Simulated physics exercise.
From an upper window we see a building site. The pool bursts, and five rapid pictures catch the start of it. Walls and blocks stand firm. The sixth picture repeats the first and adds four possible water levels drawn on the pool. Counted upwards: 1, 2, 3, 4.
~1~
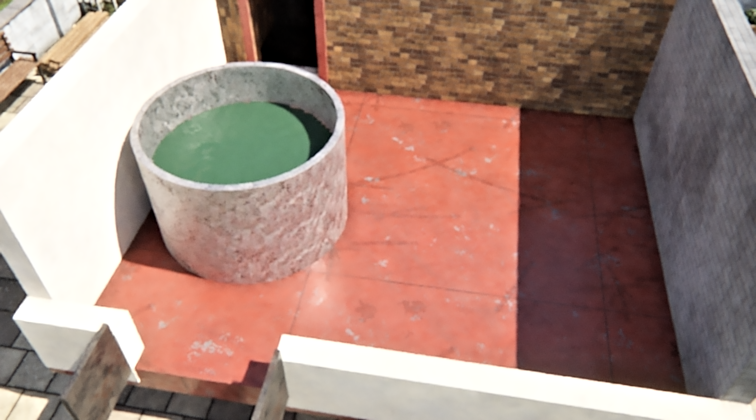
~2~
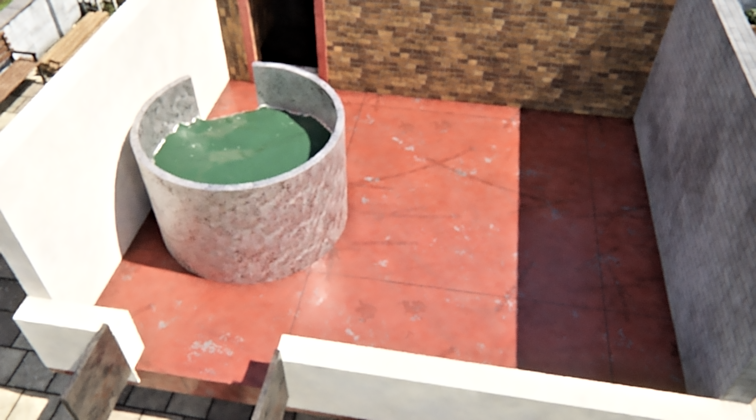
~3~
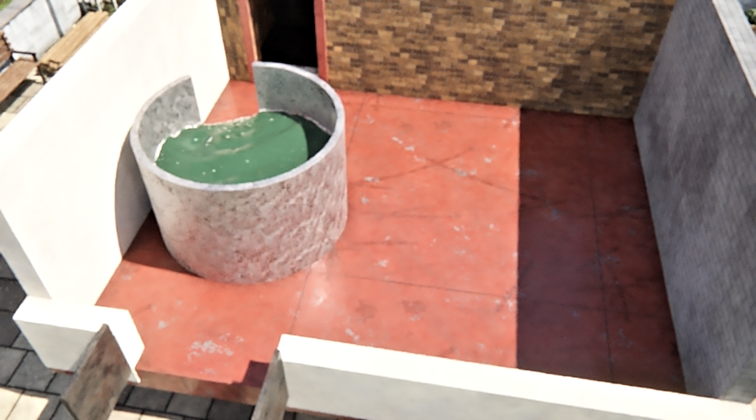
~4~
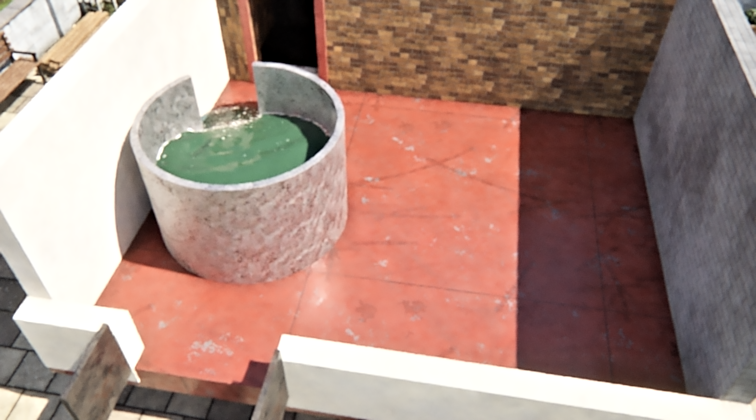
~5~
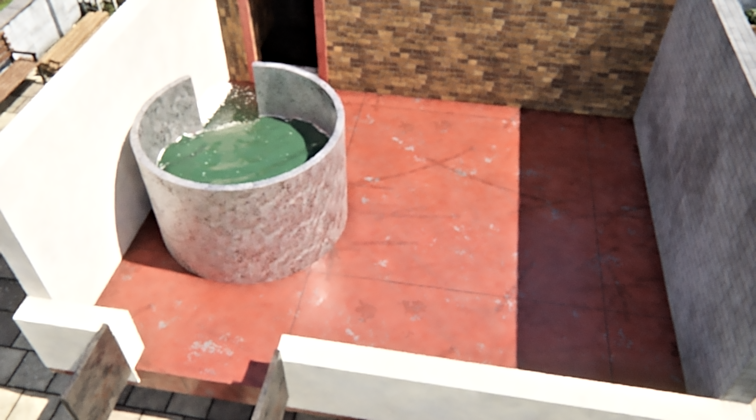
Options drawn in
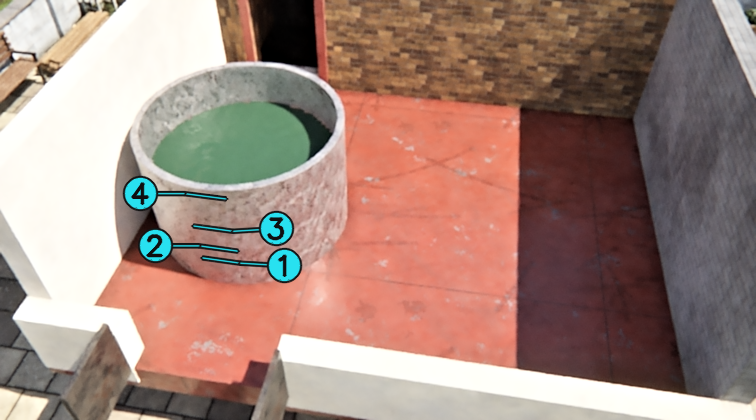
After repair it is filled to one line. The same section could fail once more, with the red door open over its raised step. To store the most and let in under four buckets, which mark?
Choose 1.
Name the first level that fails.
2.
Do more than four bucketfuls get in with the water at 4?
Yes, that goes wrong.
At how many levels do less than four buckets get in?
One.
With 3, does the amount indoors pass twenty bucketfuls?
Yes, it does.
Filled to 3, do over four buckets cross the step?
Yes, it does.
In cyan, 1 at (221, 260); 2 at (218, 248); 3 at (213, 228); 4 at (205, 196); from the bottom up 1, 2, 3, 4.
Choosing 1, a splash gets over, under a bucket.
Choosing 2, about 8 bucketfuls get in.
Choosing 3, dozens of bucketfuls pour in.
Choosing 4, dozens of bucketfuls pour in.
